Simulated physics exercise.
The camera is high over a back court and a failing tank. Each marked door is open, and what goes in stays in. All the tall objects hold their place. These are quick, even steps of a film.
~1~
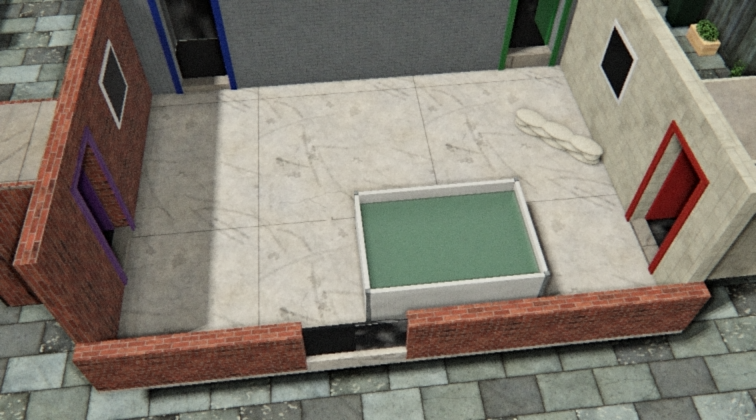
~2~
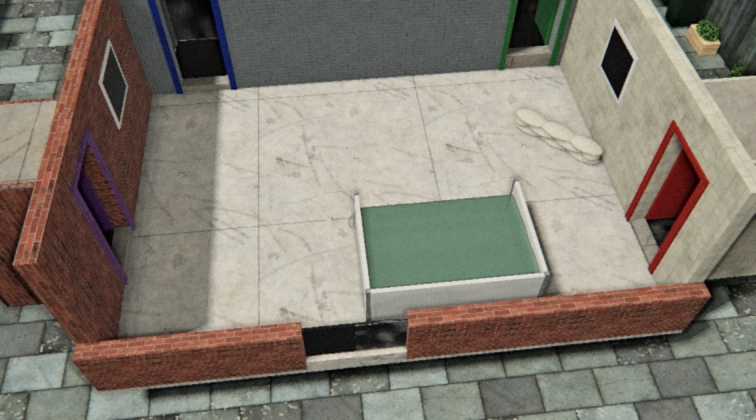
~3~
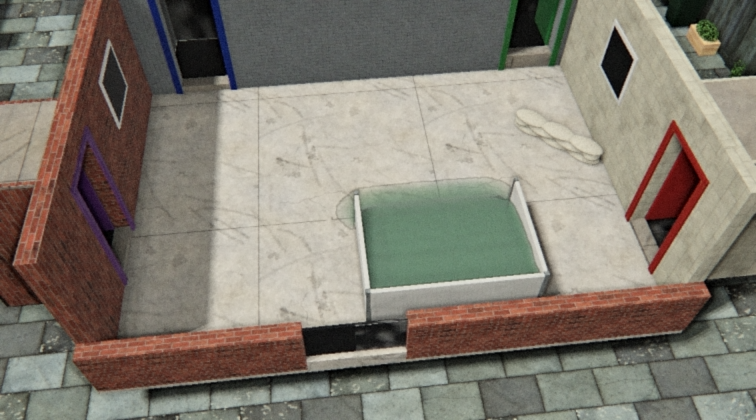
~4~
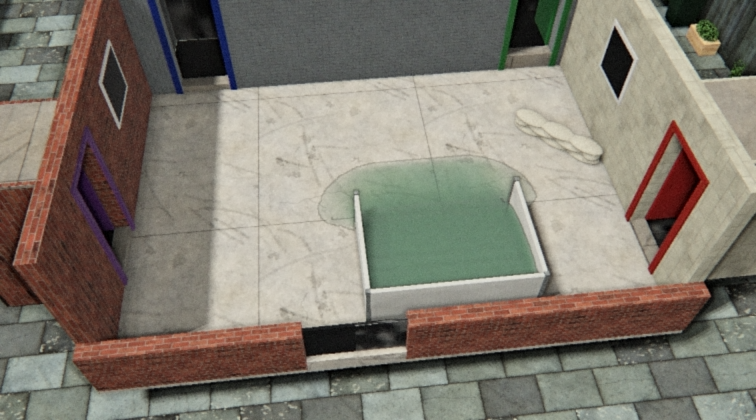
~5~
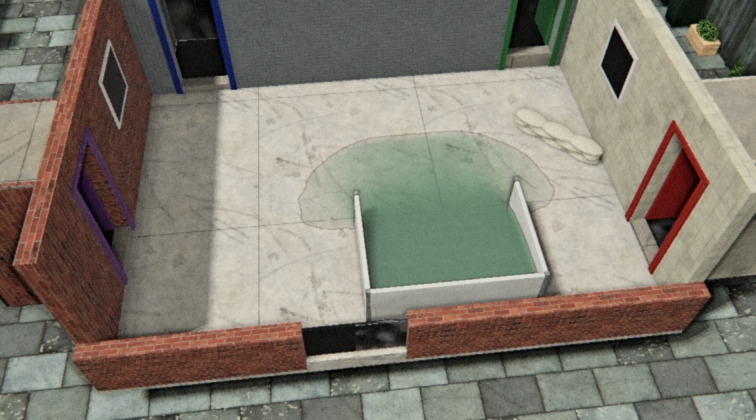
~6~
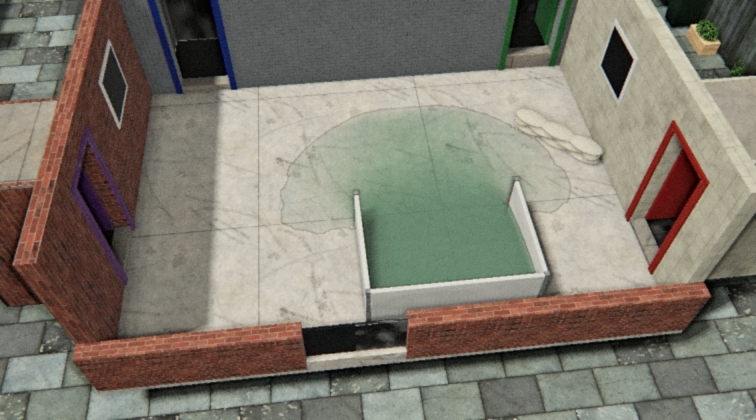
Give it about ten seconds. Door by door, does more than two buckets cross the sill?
In the end: The red door stays under that; the purple door stays under that; the green door stays under that; the blue door stays under that.
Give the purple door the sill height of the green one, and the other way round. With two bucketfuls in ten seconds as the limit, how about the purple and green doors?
Purple holds; green is over.
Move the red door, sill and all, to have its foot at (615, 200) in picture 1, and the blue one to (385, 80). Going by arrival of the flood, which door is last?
Last comes the door marked purple.
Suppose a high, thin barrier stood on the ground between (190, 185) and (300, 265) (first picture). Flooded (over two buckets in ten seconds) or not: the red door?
The red one holds.
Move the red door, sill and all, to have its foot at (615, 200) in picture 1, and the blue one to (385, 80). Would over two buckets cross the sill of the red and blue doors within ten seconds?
Red holds; blue goes over.
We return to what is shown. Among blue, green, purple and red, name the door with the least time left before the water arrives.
I say the green one.
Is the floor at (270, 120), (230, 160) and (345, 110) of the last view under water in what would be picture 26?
In turn: Covered, wet, covered.
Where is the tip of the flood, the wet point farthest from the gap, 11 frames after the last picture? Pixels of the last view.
Near (182, 97).
A moment on, water covers 40 % of the floor; the red door not reached, the purple door not reached, the green door not reached, the blue door not reached.
Next, water covers 45 % of the floor; the red door not reached, the purple door not reached, the green door wet at the sill, nothing in, the blue door wet at the sill, nothing in.
Then, water covers 60 % of the floor; the red door wet at the sill, nothing in, the purple door not reached, the green door wet at the sill, nothing in, the blue door wet at the sill, nothing in.
Later, water covers 90 % of the floor; the red door wet at the sill, nothing in, the purple door wet at the sill, nothing in, the green door wet at the sill, nothing in, the blue door under two buckets in.
In the end, water covers 95 % of the floor; the red door under two buckets in, the purple door wet at the sill, nothing in, the green door wet at the sill, nothing in, the blue door under two buckets in.
